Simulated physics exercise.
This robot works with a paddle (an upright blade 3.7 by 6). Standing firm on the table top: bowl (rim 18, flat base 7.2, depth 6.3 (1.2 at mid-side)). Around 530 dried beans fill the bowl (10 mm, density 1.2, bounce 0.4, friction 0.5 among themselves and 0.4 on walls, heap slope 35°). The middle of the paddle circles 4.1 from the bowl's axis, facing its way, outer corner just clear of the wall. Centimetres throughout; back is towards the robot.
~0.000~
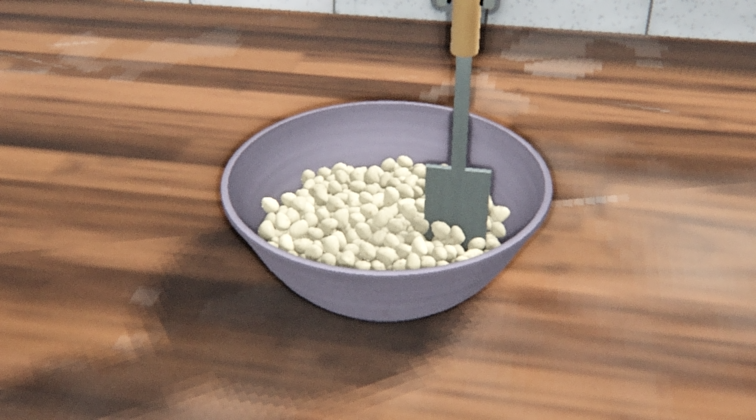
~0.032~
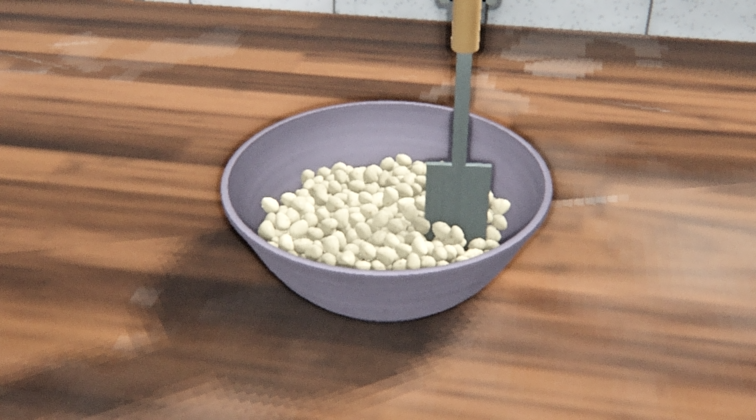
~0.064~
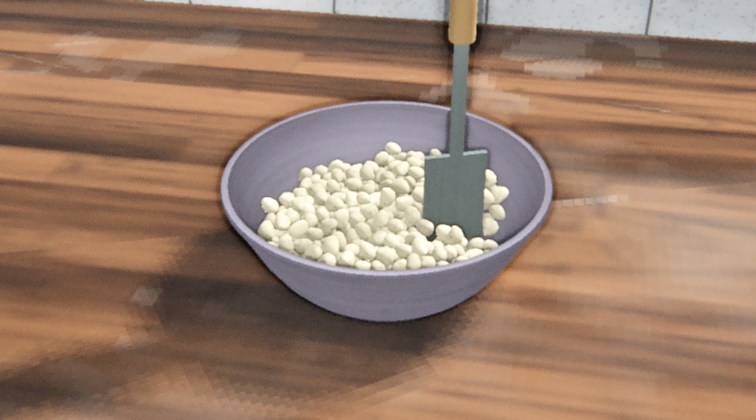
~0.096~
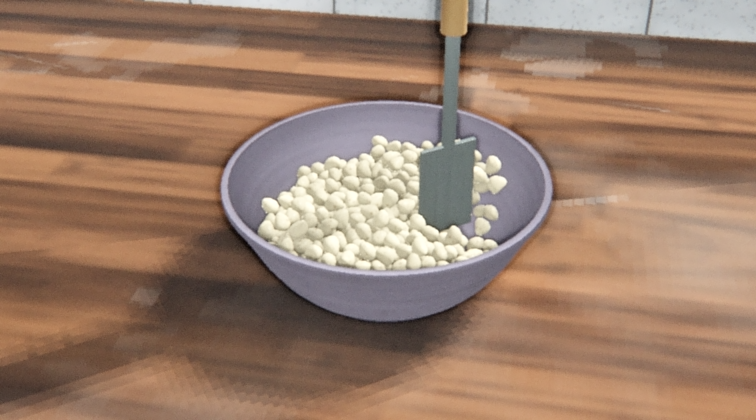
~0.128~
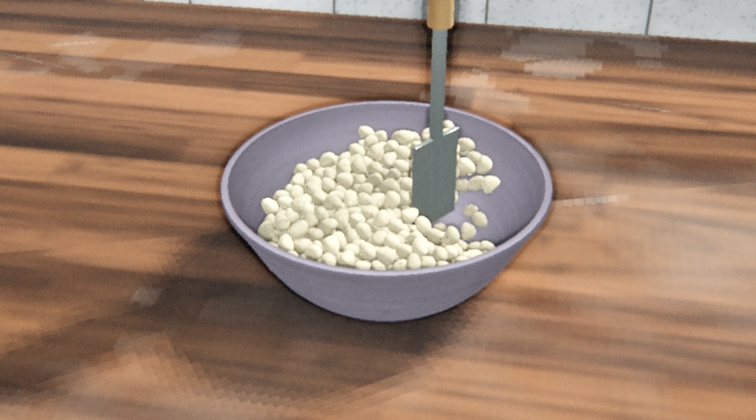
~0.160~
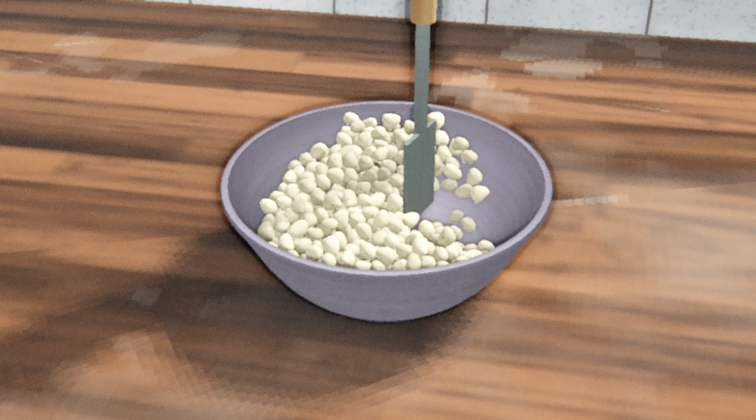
A wide, greyish-purple bowl stands on a brown wood-grain counter, seen from above at an angle, with pale tiles along the back edge. Inside lies a heap of cream-coloured beans, with a flat grey paddle on a tan handle upright in them at the right. The paddle sweeps back and leftward while turning nearly edge-on, pushing beans toward the back and baring some of the bowl's right side, as the camera stays still.
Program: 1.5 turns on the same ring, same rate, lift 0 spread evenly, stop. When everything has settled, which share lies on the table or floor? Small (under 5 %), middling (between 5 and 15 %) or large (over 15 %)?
On the table or floor the share is middling, between 5 and 15 %.
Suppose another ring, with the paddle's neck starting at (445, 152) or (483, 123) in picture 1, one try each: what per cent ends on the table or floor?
Some 0 and 20 per cent.
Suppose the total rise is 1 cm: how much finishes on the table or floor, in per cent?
About 10 per cent.
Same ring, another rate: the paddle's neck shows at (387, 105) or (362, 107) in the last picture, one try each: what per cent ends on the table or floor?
Some 25 and 35 per cent.
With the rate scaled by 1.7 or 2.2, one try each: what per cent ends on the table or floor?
Some 30 and 50 per cent.
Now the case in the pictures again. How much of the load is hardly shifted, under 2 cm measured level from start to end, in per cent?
Roughly 5 per cent.
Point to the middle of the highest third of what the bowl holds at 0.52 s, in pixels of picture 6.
Around (389, 246).
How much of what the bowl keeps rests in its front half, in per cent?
About 65 per cent.
After 0.52 s, 254° round, highest piece 9 above the table; 521 in the bowl, 5 on the table or floor, 7 in flight or on the tool.
After 0.89 s, 78° round, highest piece 8 above the table; 497 in the bowl, 33 on the table or floor, 3 in flight or on the tool.
After 1.27 s, 180° round, highest piece 7 above the table; 486 in the bowl, 47 on the table or floor.
After 1.97 s, 180° round, highest piece 7 above the table; 486 in the bowl, 47 on the table or floor.
In the end, 486 in the bowl, 47 on the table or floor. That is 9 % on the table or floor.
